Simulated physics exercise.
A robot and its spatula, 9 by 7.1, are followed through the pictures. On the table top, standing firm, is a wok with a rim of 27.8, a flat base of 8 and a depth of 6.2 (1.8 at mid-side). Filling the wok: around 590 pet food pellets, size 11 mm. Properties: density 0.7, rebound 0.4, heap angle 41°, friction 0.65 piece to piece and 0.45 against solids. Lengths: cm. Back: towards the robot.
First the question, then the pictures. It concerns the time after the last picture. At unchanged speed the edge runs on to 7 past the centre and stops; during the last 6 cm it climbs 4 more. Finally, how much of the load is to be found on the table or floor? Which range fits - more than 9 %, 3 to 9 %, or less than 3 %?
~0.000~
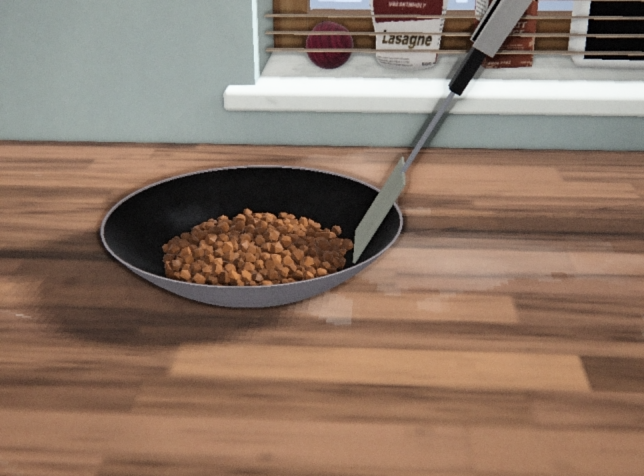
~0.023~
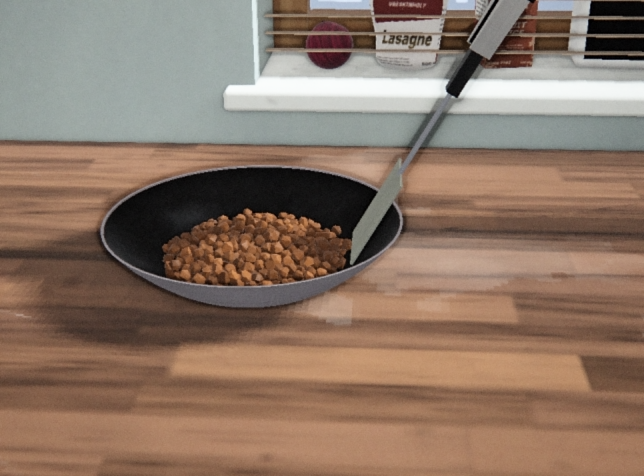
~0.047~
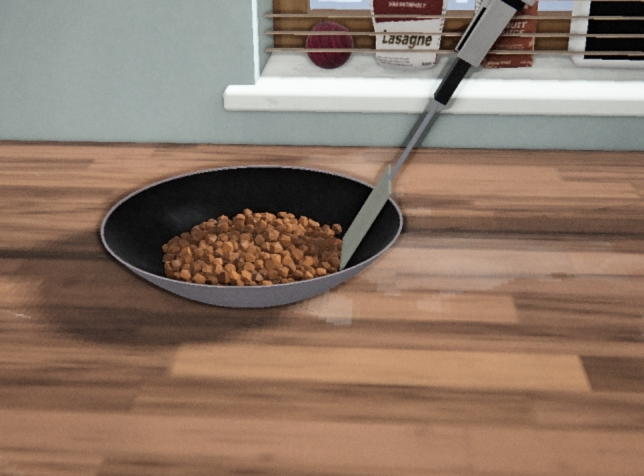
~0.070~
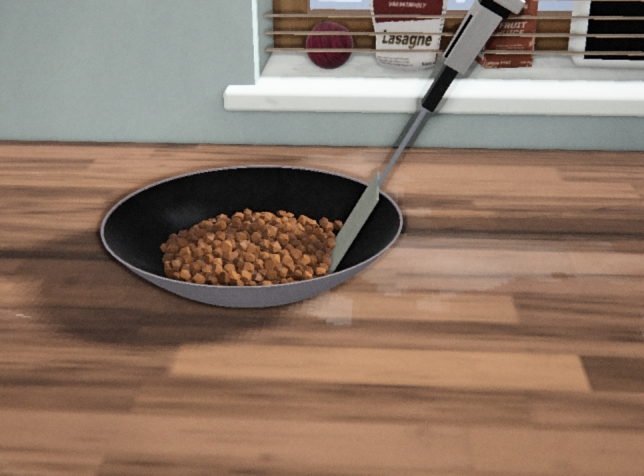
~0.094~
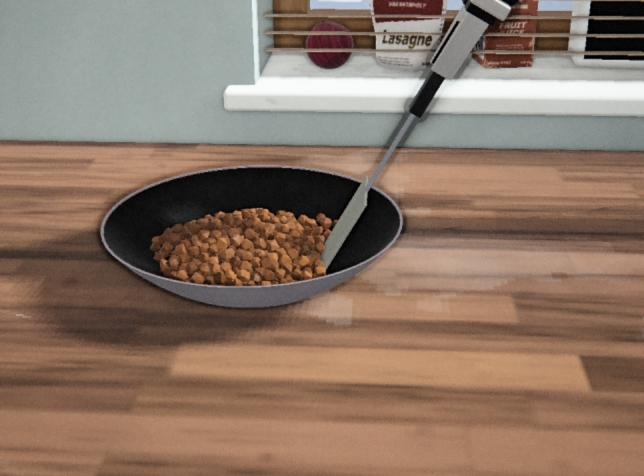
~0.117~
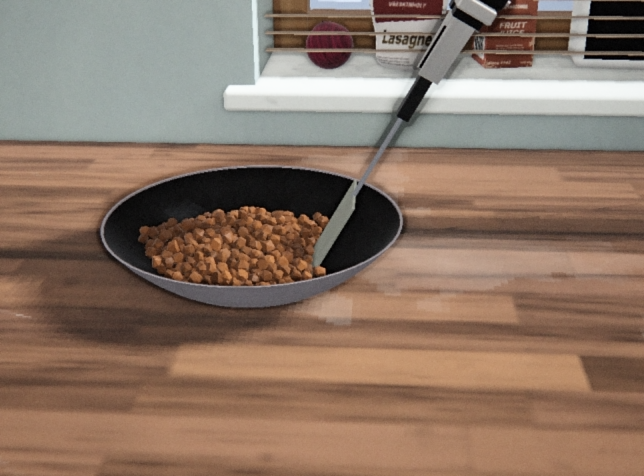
The range that fits is 3 to 9 %.
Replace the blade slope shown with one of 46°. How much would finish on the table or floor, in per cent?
Around 5 in a hundred.
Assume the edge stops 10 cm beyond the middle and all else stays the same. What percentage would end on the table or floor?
In that case around 30 per cent.
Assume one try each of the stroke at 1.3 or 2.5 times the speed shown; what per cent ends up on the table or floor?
Roughly 15 per cent on the first try and 30 per cent on the second.
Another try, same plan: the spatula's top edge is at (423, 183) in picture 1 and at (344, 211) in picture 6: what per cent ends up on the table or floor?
15 %.
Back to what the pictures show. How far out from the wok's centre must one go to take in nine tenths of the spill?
Distance from centre: Approx. 20 cm.
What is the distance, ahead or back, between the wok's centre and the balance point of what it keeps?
Offset: About 5.5 cm, ahead.
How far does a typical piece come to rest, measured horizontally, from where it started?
I'd guess close to 6 centimetres.
After 0.22 s, sloping 61°, highest piece 12 above the table; 587 in the wok, 2 on the blade or in flight.
After 0.31 s, sloping 61°, highest piece 22 above the table; 580 in the wok, 9 on the blade or in flight.
After 0.56 s, sloping 61°, highest piece 8 above the table; 556 in the wok, 28 on the table or floor, 5 on the blade or in flight.
After 1.61 s, sloping 61°, highest piece 8 above the table; 555 in the wok, 34 on the table or floor.
In the end, 555 in the wok, 34 on the table or floor. That is 6 % on the table or floor.
